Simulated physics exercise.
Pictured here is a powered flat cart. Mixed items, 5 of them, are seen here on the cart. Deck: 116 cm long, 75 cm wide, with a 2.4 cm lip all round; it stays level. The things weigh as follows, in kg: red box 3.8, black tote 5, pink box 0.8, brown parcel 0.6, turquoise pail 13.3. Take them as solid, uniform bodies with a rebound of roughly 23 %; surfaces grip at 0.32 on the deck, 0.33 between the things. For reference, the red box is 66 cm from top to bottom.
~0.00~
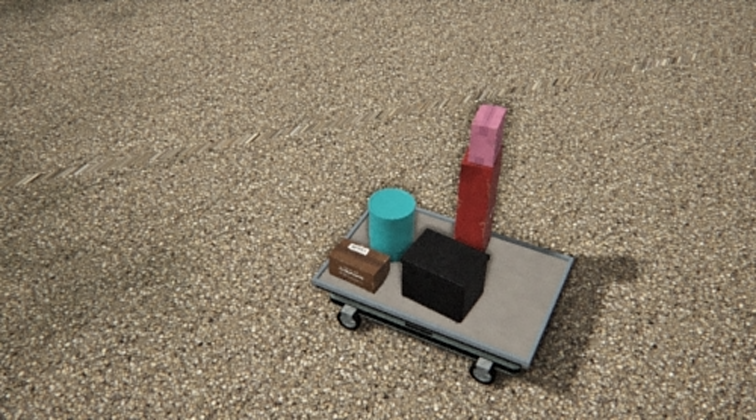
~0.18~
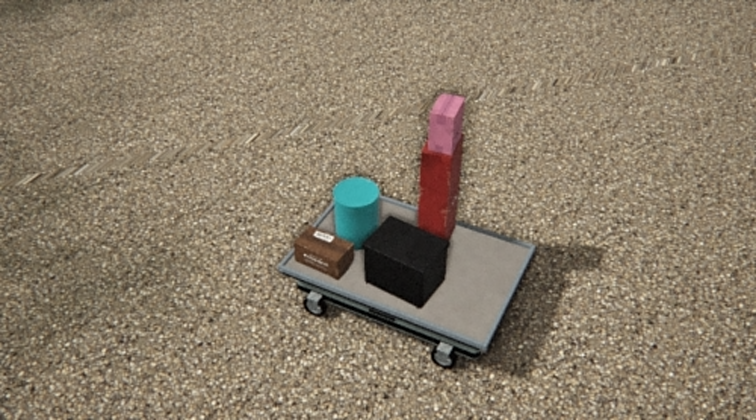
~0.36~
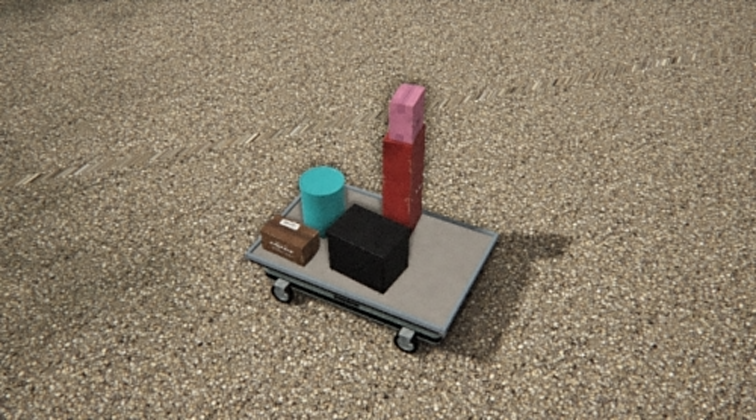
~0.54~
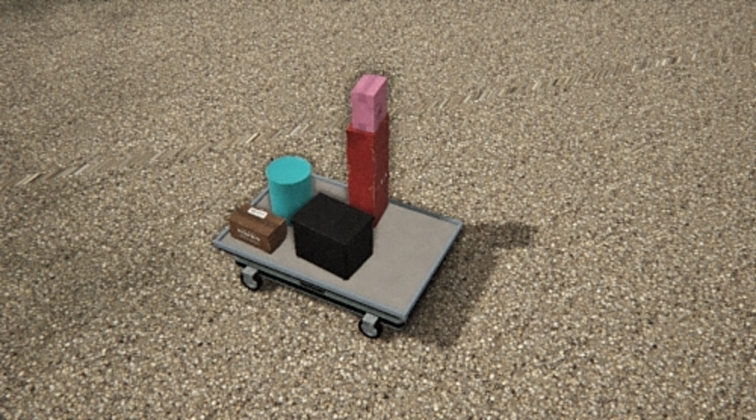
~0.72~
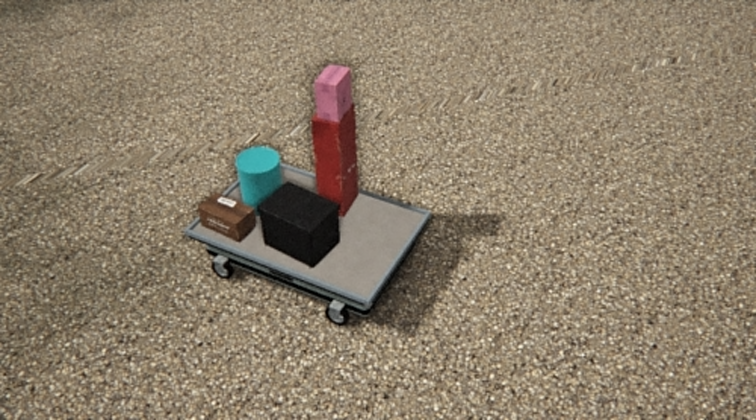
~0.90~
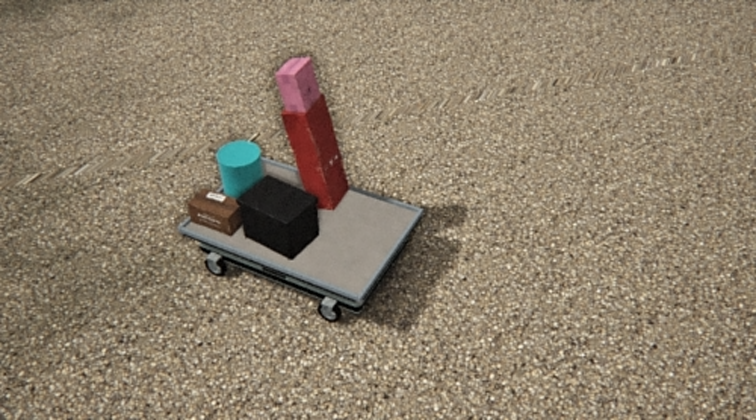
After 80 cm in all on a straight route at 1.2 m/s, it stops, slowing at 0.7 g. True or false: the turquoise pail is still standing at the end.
True.
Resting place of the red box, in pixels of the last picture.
I'd put it at around (286, 152).
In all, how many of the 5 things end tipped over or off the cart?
So, 2 in all.
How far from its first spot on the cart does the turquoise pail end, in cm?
Start to finish, roughly 12 cm.
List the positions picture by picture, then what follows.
In the first picture, cart 0 cm along; turquoise pail (392, 226); red box (477, 203).
In the second picture, cart 22 cm along; pink box (446, 124); brown parcel (324, 252).
In the third picture, cart 43 cm along; red box (403, 180); black tote (369, 249).
In the fourth picture, cart 65 cm along; pink box (370, 103); brown parcel (258, 228).
In the fifth picture, cart 85 cm along; red box (336, 159); black tote (300, 225).
In the sixth picture, cart 90 cm along, stopped; turquoise pail (242, 175) moved 9 cm; pink box (298, 85) 12° off upright.
After 1.10 s, cart 90 cm along, stopped; turquoise pail moved 12 cm near (239, 174); pink box 32° off upright; red box 32° off upright.
After 1.30 s, cart 90 cm along, stopped; pink box now off the cart; turquoise pail moved 12 cm near (238, 174); red box 59° off upright.
After 1.60 s, cart 90 cm along, stopped; turquoise pail moved 12 cm near (238, 174); red box on its side; black tote moved 13 cm.
In the end (2.5 s), off the cart and tipped over, pink box; toppled on the cart, red box; not toppled but over 10 cm from the start, black tote and turquoise pail; the last one under 10 cm from the start. In the last view, turquoise pail near (238, 174).
